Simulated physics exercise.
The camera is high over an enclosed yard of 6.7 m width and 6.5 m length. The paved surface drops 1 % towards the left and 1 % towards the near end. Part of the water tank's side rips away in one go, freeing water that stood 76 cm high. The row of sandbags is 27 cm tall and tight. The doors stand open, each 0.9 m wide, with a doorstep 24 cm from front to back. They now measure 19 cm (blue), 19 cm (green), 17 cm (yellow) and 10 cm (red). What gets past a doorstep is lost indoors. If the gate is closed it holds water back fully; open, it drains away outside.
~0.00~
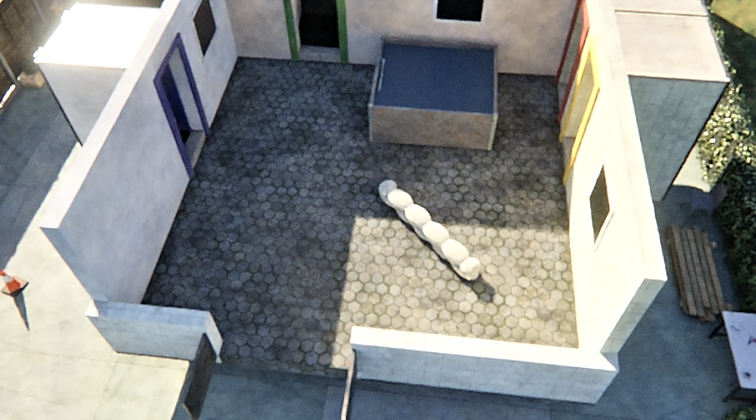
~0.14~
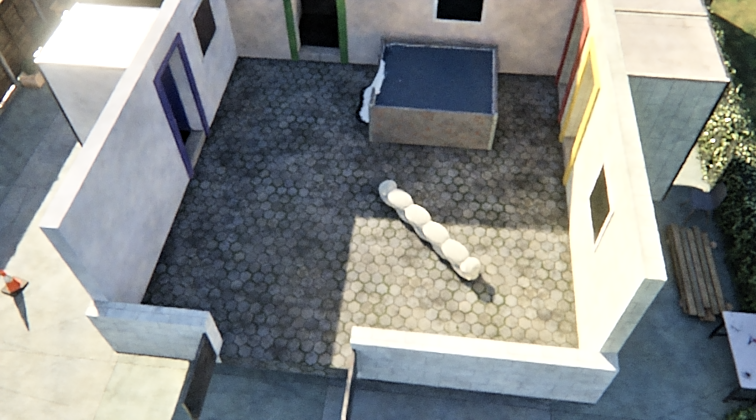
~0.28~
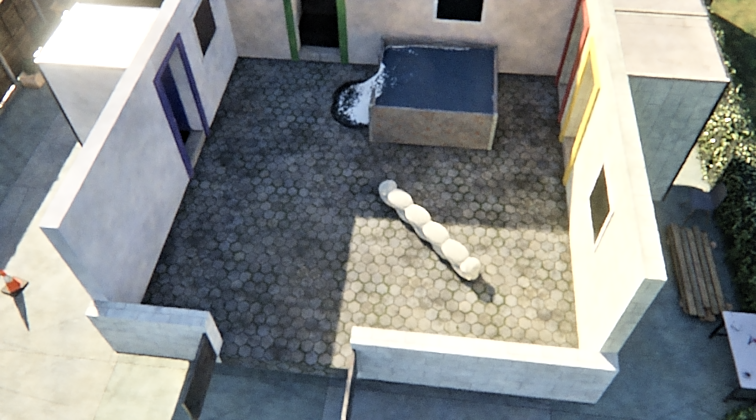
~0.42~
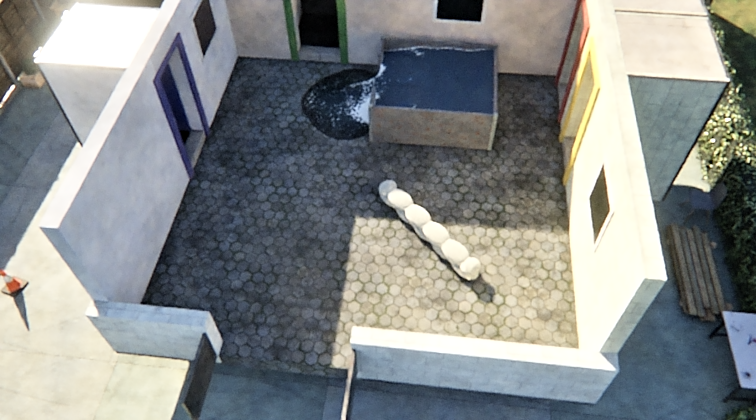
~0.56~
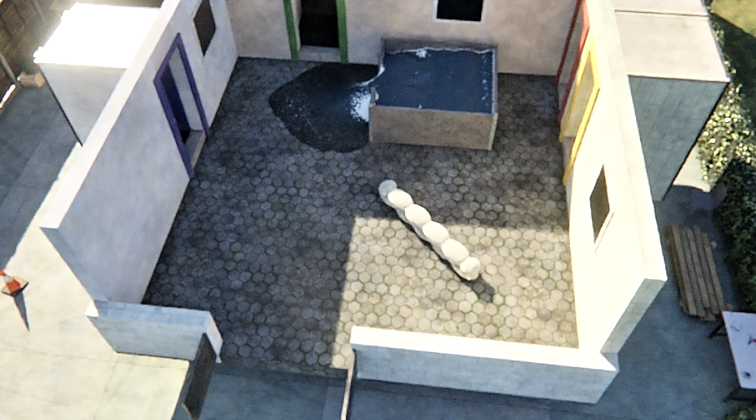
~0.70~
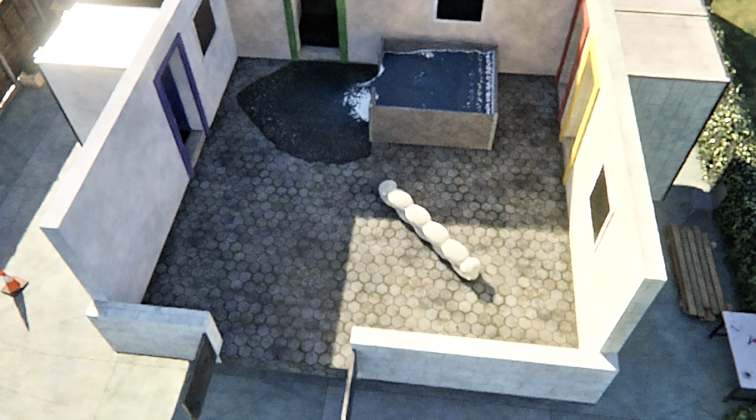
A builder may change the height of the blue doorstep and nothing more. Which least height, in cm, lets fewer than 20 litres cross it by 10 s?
Close to 18 cm is just enough.
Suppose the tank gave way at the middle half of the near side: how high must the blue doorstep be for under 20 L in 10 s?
Then roughly 6.5 cm.
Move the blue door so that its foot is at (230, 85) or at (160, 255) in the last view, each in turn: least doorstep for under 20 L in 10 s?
About 31 and 9.5 cm.
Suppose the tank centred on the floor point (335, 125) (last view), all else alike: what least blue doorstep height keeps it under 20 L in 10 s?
Some 31 cm.
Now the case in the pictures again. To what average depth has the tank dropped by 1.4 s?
Some 53 cm.
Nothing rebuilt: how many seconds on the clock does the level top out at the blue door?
Near 2.2 s.
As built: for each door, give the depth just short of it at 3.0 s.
In cm: Blue 21, green 14, yellow 0, red 0.
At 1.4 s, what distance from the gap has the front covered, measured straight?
Some 3.8 m out.
After 1.4 s water covers 25 % of the floor, deepest (48 cm) near (239, 56); 19 cm at the blue door, 0 litres in over its 19 cm doorstep.
After 3.0 s water covers 35 % of the floor, deepest (32 cm) near (234, 67); 21 cm at the blue door, 12 litres in over its 19 cm doorstep.
After 10.0 s water covers 75 % of the floor, deepest (17 cm) near (131, 331); 9 cm at the blue door, 15 litres in over its 19 cm doorstep.
At the blue door as built, the water arrived by 1.3 s and peaked near 25 cm at 2.2 s.
Run again over the same 10 s with other heights there, 39 litres in over 15.5 cm, 7 litres over 21 cm. The limit of 20 litres is kept from about 18 cm up.
